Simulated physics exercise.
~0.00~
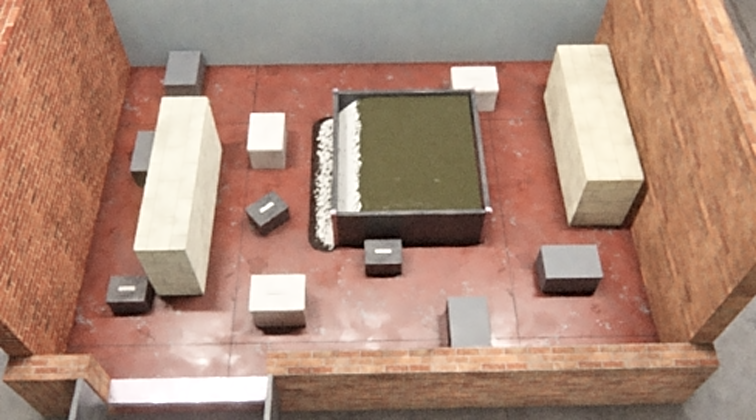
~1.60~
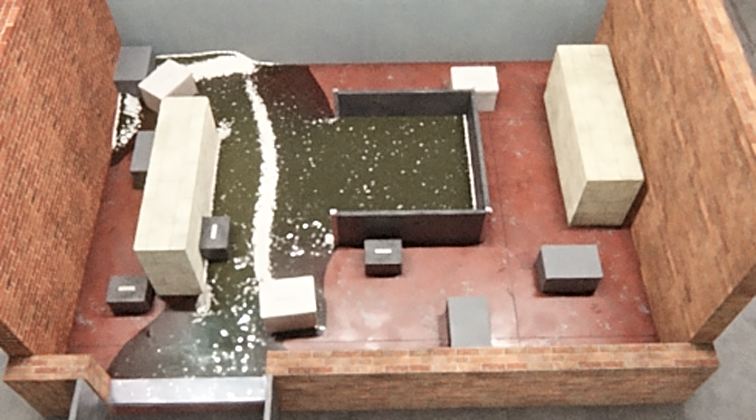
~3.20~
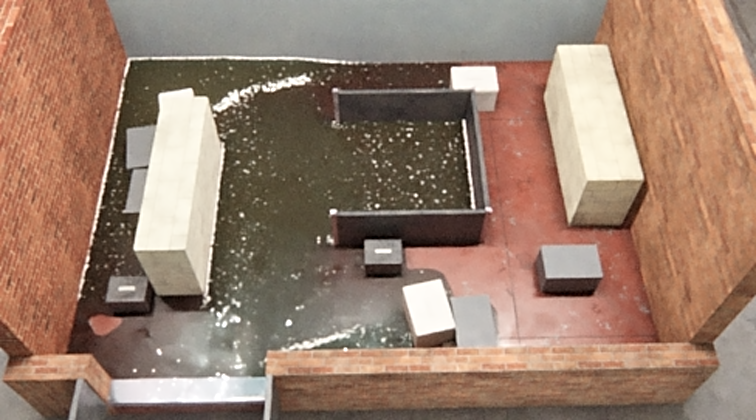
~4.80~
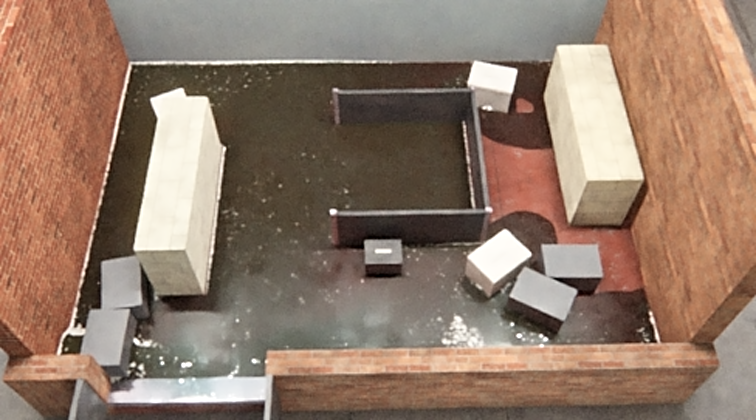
A dark-walled tank of murky green water stands near the middle of a red depot floor, seen from high up, with brick walls around it, two tall pale blocks at either side and white and grey boxes scattered about. The tank's left panel gives way and the water surges left with a foamy front, shoving nearby boxes. It spreads around the left block, reaches the front opening and turns along the front wall, carrying a white box right. Finally, dark water covers most of the floor, leaving red patches at right, with boxes bunched at lower left and lower right.
